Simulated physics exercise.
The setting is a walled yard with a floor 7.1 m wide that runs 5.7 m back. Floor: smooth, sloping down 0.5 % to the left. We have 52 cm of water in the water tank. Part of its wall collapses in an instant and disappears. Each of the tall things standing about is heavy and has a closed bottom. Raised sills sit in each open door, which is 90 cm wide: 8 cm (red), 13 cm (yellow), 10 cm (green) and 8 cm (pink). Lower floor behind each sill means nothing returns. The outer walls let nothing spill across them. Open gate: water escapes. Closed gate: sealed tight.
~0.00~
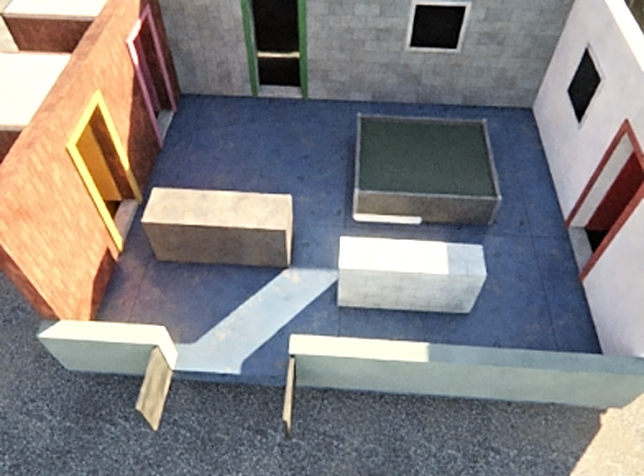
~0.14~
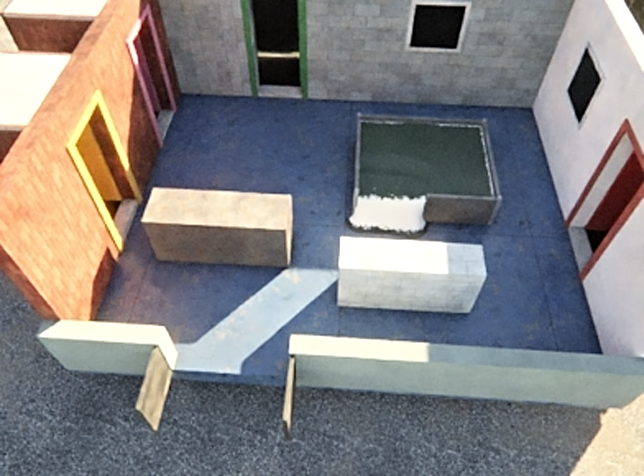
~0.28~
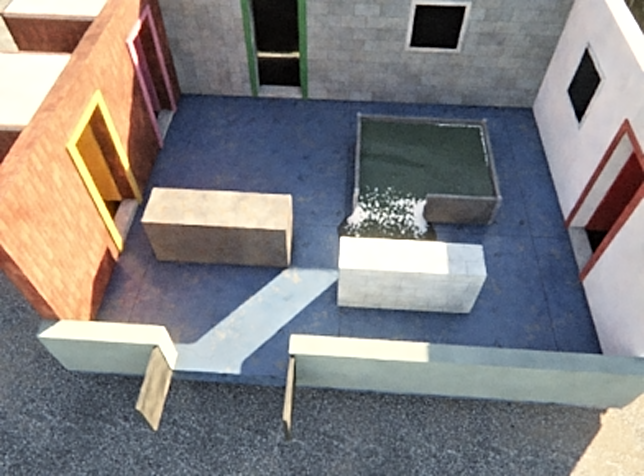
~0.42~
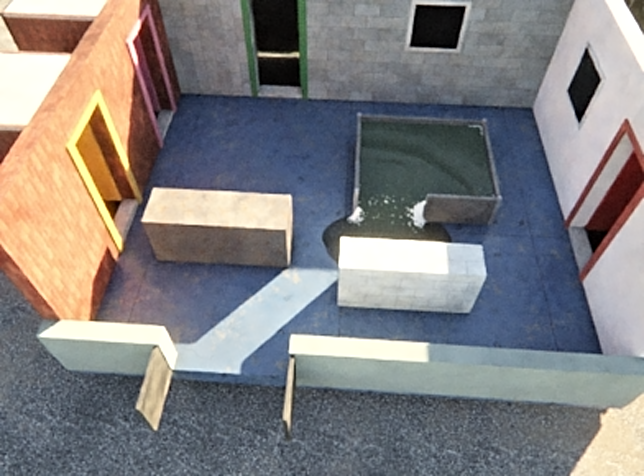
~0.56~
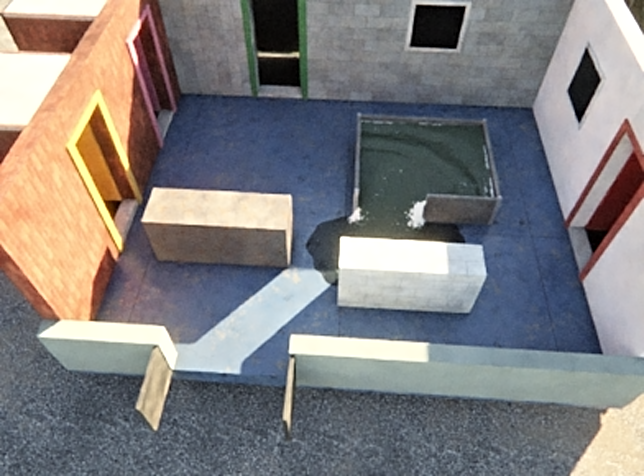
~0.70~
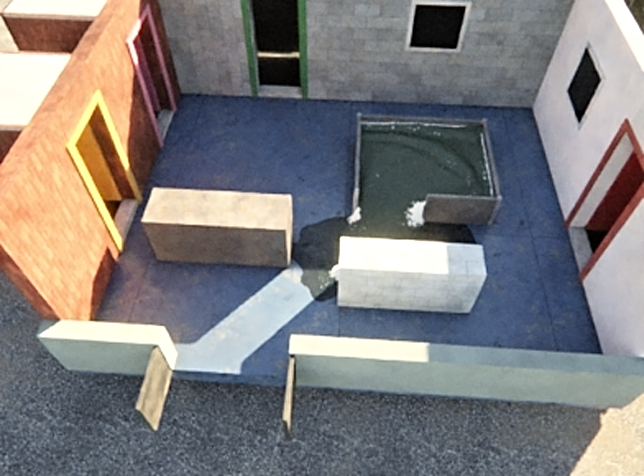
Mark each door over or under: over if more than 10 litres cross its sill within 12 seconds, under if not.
Marks: Red door: Over; yellow door: Under; green door: Under; pink door: Under.
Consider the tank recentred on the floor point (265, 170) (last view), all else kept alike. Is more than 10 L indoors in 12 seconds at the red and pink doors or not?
Red door exceeded, pink door held.
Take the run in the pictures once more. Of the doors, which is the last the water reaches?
It is the pink one.
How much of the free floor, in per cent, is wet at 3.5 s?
I'd say around 55 % is wet.
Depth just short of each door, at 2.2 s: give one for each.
In centimetres - red: 6, yellow: 0, green: 0, pink: 0.
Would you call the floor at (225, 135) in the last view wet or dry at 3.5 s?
By then the spot is spared.
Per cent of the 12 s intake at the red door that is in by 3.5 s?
About 55 per cent.
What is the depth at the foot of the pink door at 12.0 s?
The depth there is near 6.5 cm.
After 1.4 s water covers 15 % of the floor and is deepest (39 cm) near (374, 276); red door not reached, yellow door not reached, green door not reached, pink door not reached.
After 2.2 s water covers 35 % of the floor and is deepest (34 cm) near (374, 276); red door 6 cm at the sill, 1 L in, yellow door not reached, green door not reached, pink door not reached.
After 3.5 s water covers 55 % of the floor and is deepest (23 cm) near (386, 267); red door 14 cm at the sill, 35 L in, yellow door not reached, green door not reached, pink door not reached.
After 7.0 s water covers 85 % of the floor and is deepest (13 cm) near (374, 276); red door 8 cm at the sill, 61 L in, yellow door 4 cm at the sill, 0 L in, green door 4 cm at the sill, 0 L in, pink door 3 cm at the sill, 0 L in.
After 12.0 s water covers 95 % of the floor and is deepest (8 cm) near (85, 347); red door 4 cm at the sill, 61 L in, yellow door 4 cm at the sill, 0 L in, green door 5 cm at the sill, 0 L in, pink door 7 cm at the sill, 0 L in.
